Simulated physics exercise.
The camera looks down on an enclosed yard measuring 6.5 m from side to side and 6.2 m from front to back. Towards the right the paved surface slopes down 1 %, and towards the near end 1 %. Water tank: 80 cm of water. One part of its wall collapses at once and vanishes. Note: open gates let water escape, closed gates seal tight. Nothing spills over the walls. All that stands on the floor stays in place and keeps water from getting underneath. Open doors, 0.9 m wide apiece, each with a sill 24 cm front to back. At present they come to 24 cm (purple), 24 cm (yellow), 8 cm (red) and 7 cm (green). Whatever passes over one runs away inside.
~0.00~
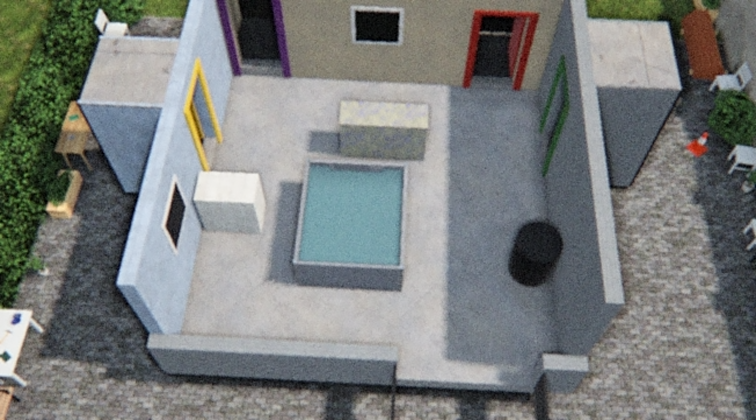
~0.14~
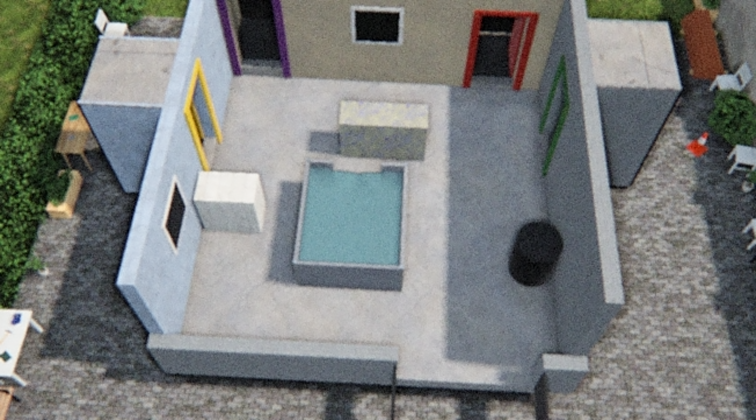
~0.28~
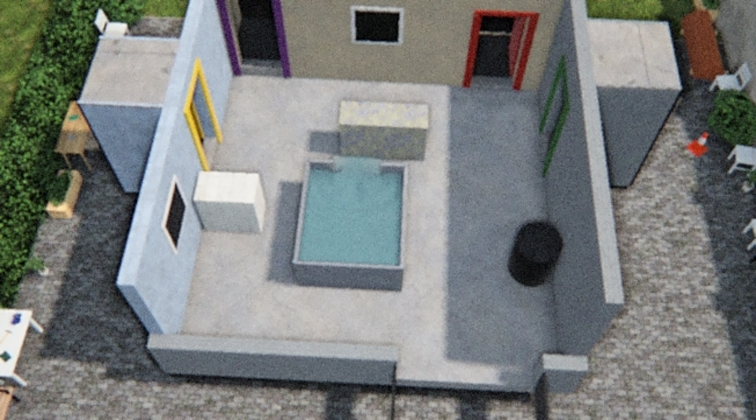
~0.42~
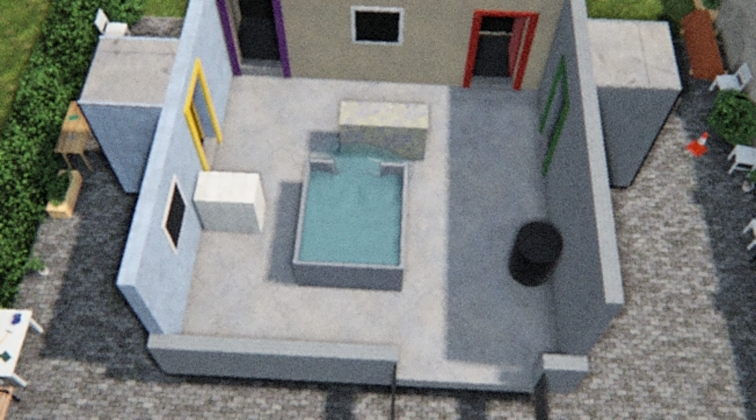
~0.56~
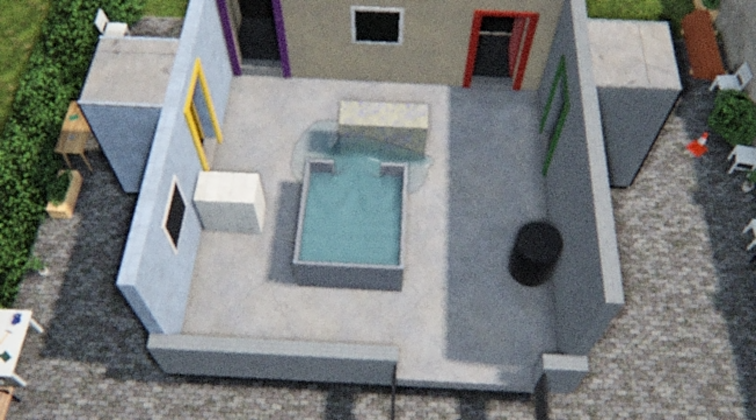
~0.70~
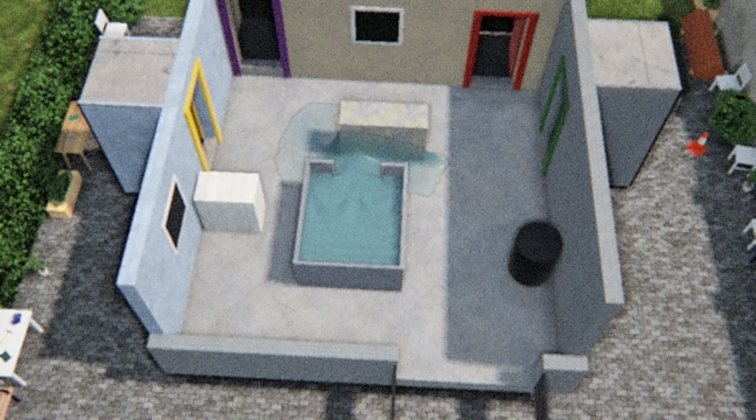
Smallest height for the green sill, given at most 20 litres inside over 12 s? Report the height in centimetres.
About 12 cm.
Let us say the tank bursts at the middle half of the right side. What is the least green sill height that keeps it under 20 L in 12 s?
Then it needs around 13.5 cm.
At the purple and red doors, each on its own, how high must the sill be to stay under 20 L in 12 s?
Roughly 15 cm for the purple door and roughly 6.5 cm for the red door.
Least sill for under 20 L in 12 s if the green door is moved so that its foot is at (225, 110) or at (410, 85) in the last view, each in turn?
About 15 cm, then about 6.5 cm.
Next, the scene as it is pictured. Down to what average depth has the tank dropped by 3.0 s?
Some 36 cm.
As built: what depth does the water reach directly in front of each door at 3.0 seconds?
Depths in cm: Purple 19, yellow 18, red 0, green 13.
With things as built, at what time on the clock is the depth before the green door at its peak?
It peaks around 2.8 s.
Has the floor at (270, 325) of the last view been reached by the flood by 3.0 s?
At that moment it's not yet touched.
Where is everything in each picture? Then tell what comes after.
Still water, 80 cm deep, in the water tank at (353, 214); the green door at (553, 121) is dry, in the first picture.
The front is at a hidden place, 0.3 m from the gap on the far side; 0.3 m2 of floor is wet, 80 cm left at the back, in the second picture.
Water pours out on the far side and has run 0.7 m, to (384, 159); about 14 cm deep outside, 80 cm at the back, in the third picture.
The front is at (331, 139), 1.2 m from the gap on the far side; 1.4 m2 of floor is wet, 80 cm left at the back, in the fourth picture.
The gap is on the far side, the front 1.6 m out at (318, 124); the back of the water tank holds 75 cm, in the fifth picture.
Water pours out on the far side and has run 2.1 m, to (308, 107); about 5 cm deep outside, 67 cm at the back; 2.0 m in a straight line remain to the green door at (553, 121), in the sixth picture.
After 1.4 s water covers 35 % of the floor, deepest (60 cm) near (362, 161); it has not reached the green door.
After 3.0 s water covers 50 % of the floor, deepest (34 cm) near (362, 161); 13 cm at the green door, 42 litres in over its 7 cm sill.
After 12.0 s water covers 100 % of the floor, deepest (14 cm) near (551, 260); 9 cm at the green door, 124 litres in over its 7 cm sill.
At the green door as built, the water arrived by 1.5 s and peaked near 14 cm at 2.8 s.
With a sill of 10 cm, 38 litres would have come in within the 12 s; with 14 cm, 9 litres. So under 20 litres takes about 12 cm.
